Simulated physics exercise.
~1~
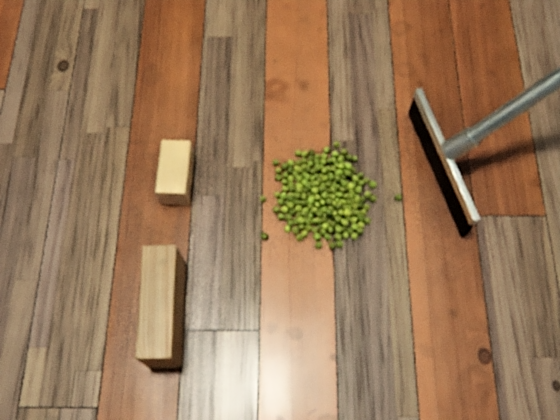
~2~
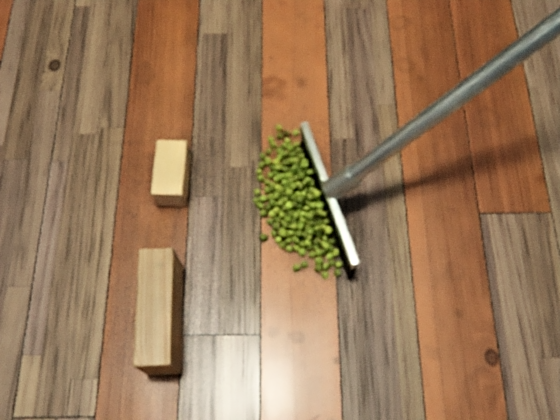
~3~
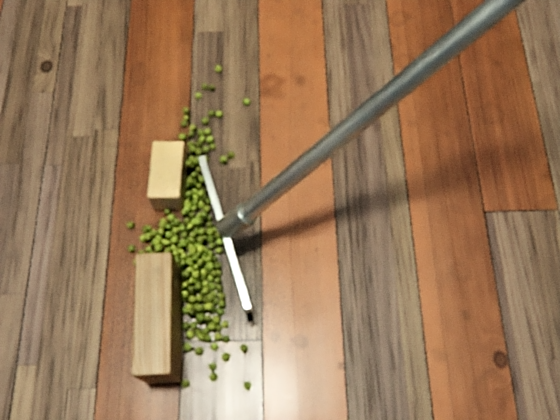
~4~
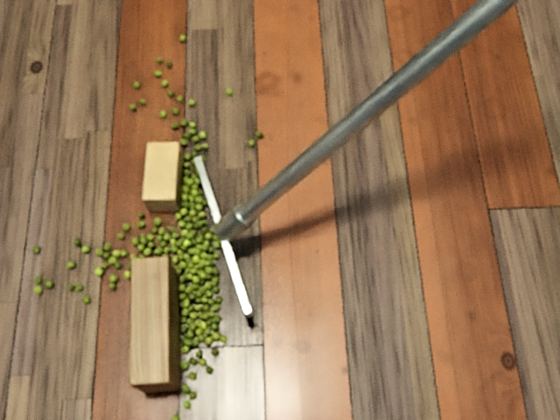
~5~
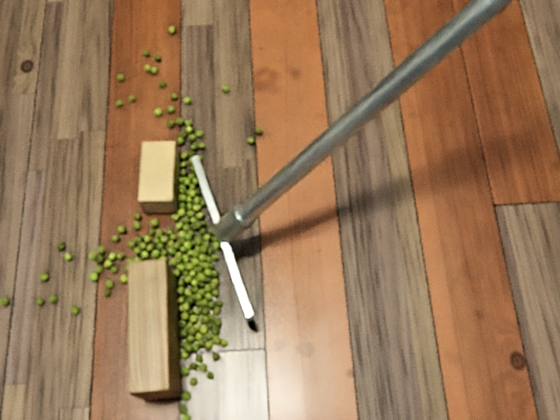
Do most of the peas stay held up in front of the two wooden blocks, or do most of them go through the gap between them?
Most of the peas stay held up in front of the blocks. Only a modest share ends up in the gap or spills out past it on the left.
